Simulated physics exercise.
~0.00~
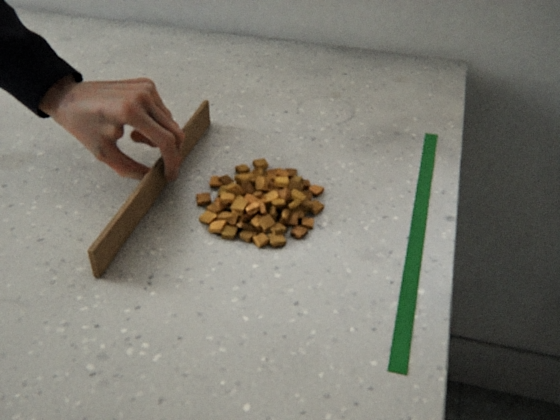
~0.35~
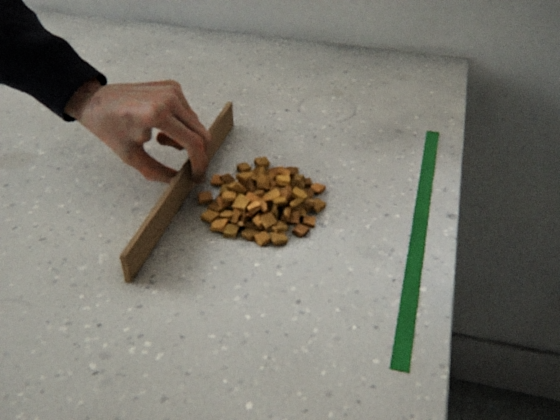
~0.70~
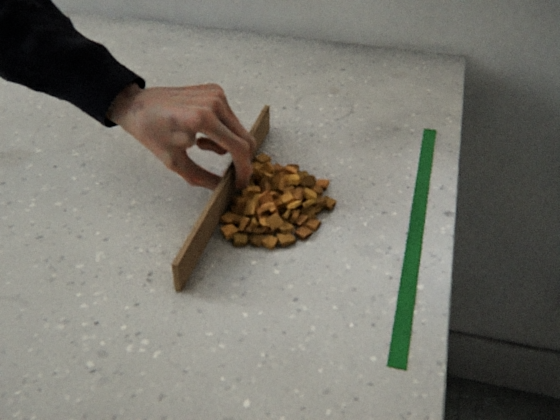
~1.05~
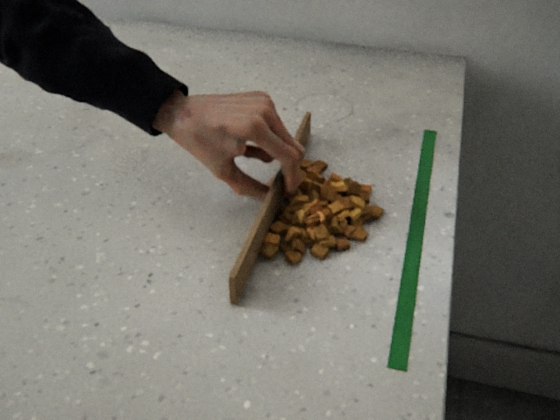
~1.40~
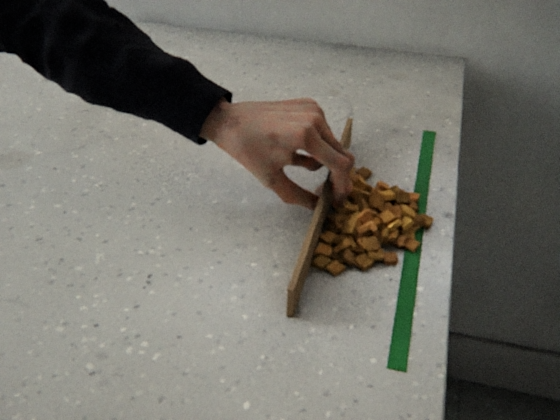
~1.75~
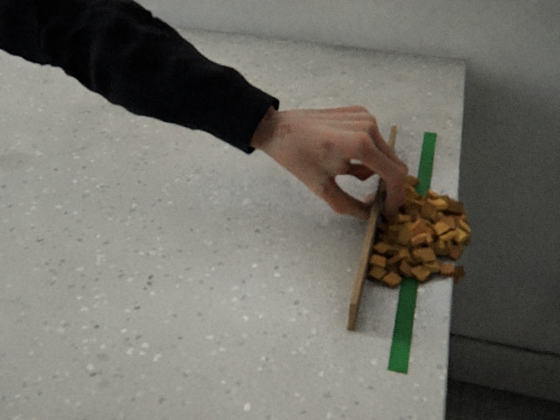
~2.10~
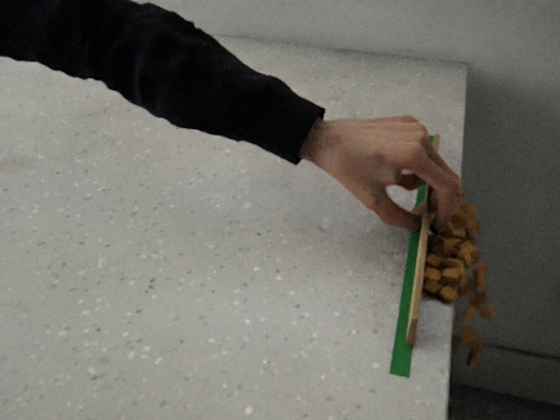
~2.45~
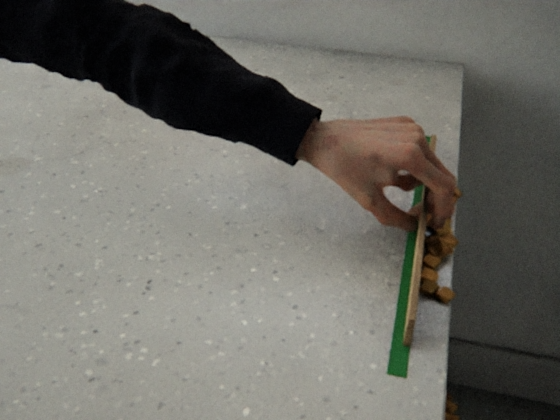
A hand slid an upright piece of card rightward across a speckled table, pushing a heap of small brown chunks over a green tape line, and when the card stopped at the tape, most of the heap had tumbled off the edge.
